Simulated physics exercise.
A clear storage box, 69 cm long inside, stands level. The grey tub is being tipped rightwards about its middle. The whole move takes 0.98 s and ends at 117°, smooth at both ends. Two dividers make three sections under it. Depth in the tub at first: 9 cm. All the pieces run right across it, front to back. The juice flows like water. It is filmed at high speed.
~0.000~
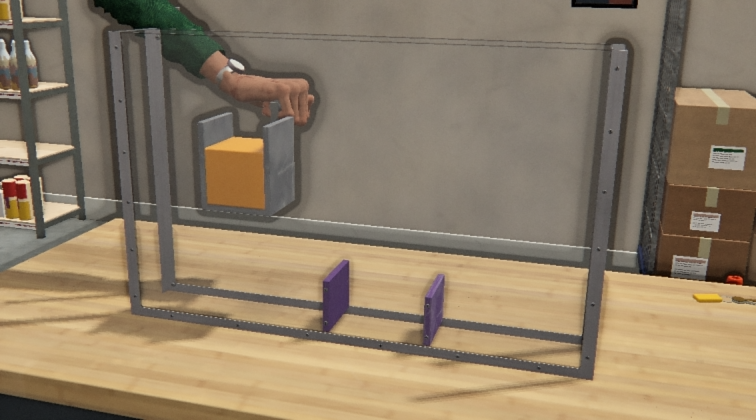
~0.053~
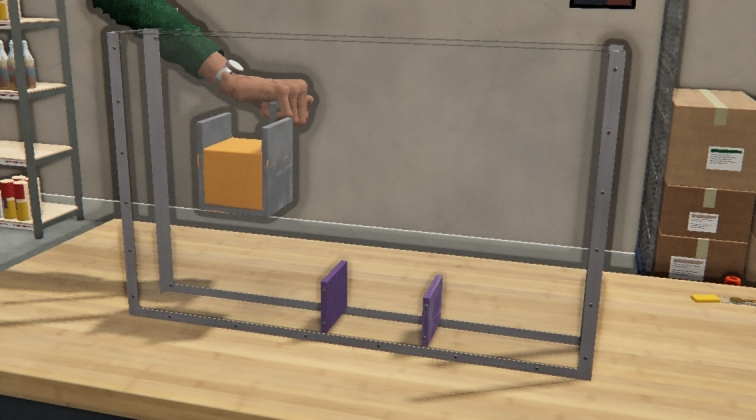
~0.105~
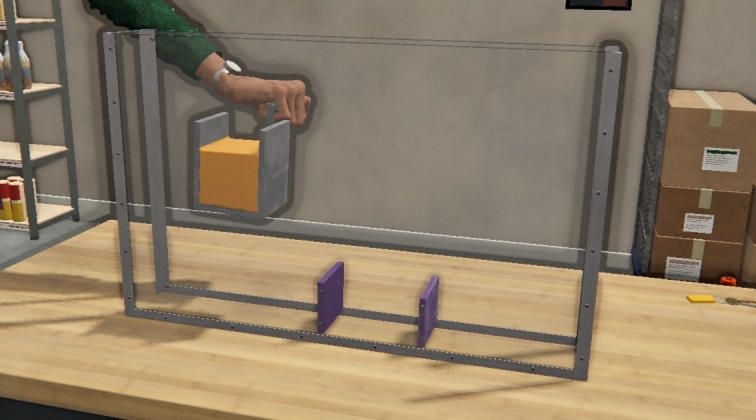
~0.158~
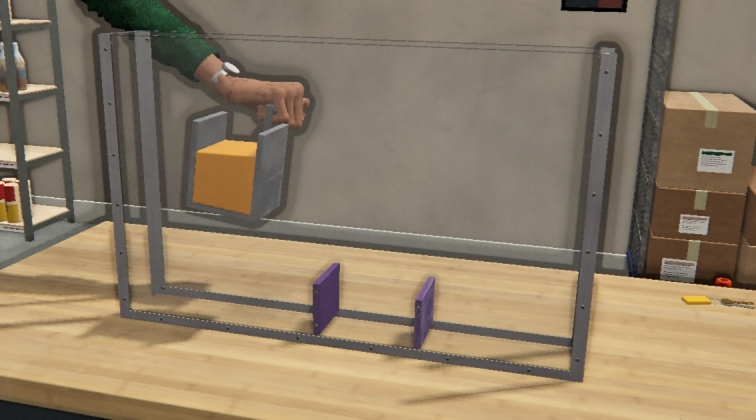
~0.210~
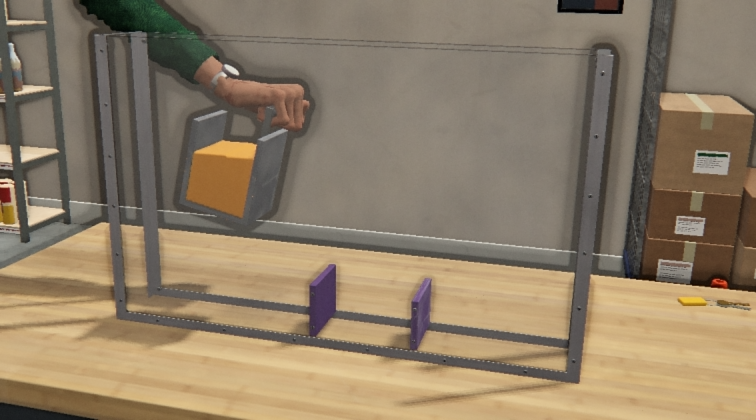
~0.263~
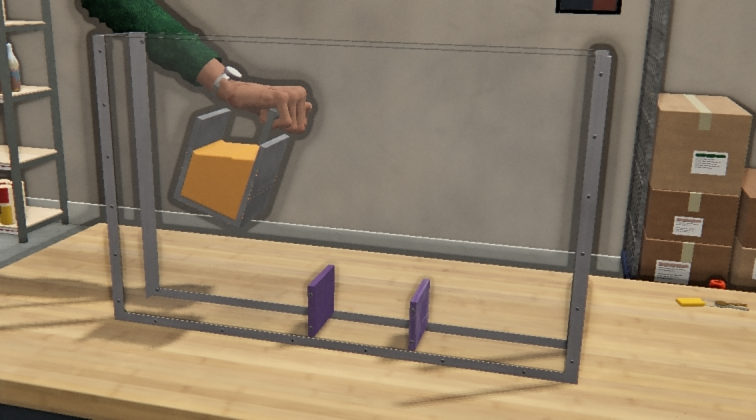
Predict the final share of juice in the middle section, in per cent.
Close to 25 per cent of it.
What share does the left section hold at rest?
Near 78 in a hundred.
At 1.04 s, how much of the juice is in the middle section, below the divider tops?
About 22 per cent.
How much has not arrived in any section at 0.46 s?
Some 100 per cent.
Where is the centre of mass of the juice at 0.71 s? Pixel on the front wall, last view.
Around (244, 211).
Then, 0.46 s in, hardly anything has reached the bottom yet.
Then, 0.71 s in, 12 per cent is down, the largest part in the left section.
Then, 1.04 s in, 90 per cent is down, the largest part in the left section.
Finally, the split from left to right is 77, 23 and 0 per cent.
